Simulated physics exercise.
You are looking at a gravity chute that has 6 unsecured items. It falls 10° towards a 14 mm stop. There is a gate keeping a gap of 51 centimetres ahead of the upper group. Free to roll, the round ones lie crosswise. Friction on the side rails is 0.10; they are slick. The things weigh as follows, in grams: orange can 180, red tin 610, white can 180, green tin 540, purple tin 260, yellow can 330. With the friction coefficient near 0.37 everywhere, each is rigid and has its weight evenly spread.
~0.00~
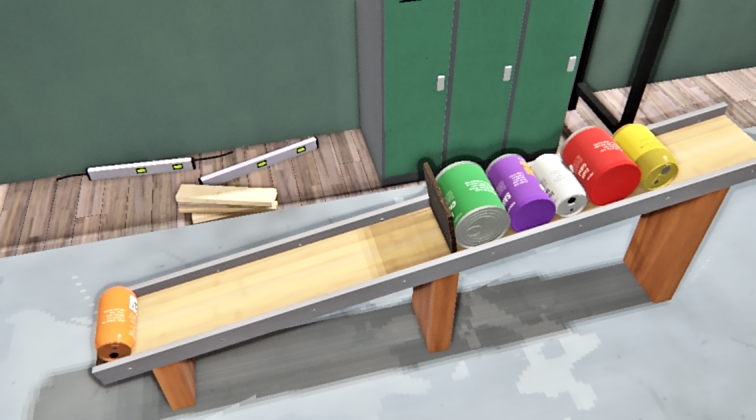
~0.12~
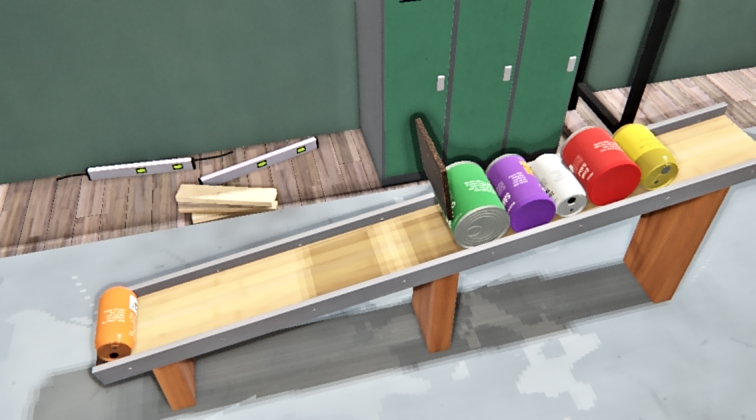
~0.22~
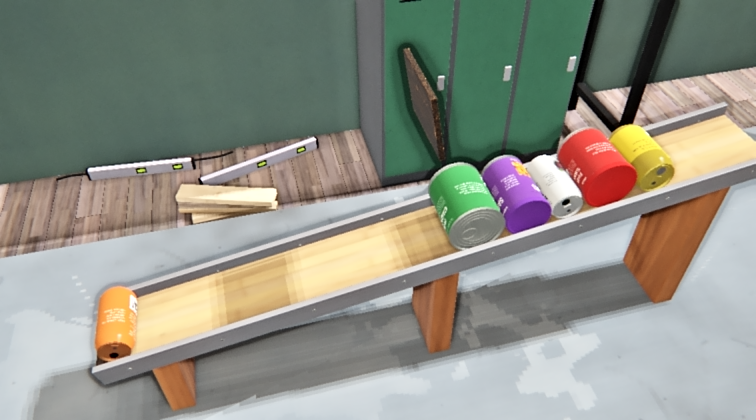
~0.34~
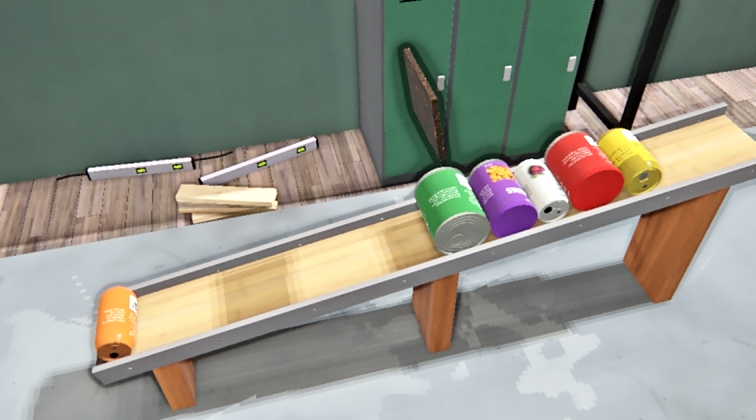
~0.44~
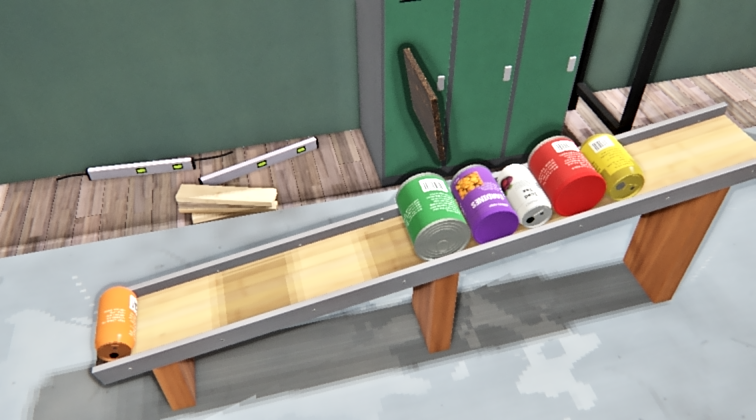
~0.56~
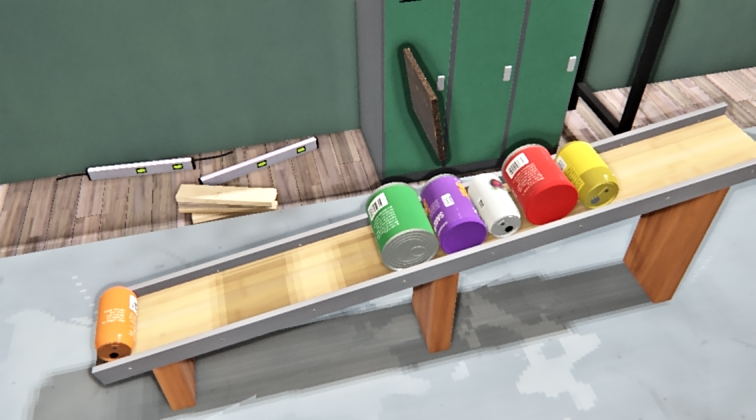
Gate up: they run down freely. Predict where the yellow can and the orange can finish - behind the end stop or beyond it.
The yellow can finishes behind the stop. The orange can finishes beyond the stop.
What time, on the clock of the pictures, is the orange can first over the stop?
1.2 s or so.
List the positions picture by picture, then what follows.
The first picture shows gate shut; yellow can (642, 156); orange can (117, 323).
The second picture shows leader 57 cm from the stop; green tin (470, 205); purple tin (519, 193).
The third picture shows leader 56 cm from the stop; red tin (595, 167); white can (553, 186).
The fourth picture shows leader 53 cm from the stop; green tin (451, 211); purple tin (501, 199).
The fifth picture shows leader 50 cm from the stop; green tin (432, 217); red tin (565, 176).
The sixth picture shows leader 45 cm from the stop; yellow can (585, 174); orange can (117, 323).
Around 0.86 s, leader 25 cm from the stop; yellow can near (490, 204); orange can near (117, 323).
Around 1.06 s, leader 7 cm from the stop; yellow can near (395, 233); orange can near (117, 323).
Around 1.46 s, orange can now over the stop; yellow can near (283, 269).
Around 1.96 s, green tin and purple tin now over the stop; yellow can near (205, 293); white can not moving.
Finally (2.4 s), over the stop, orange can, green tin and purple tin; the other 3 in the lane. In the last view, yellow can near (206, 293).
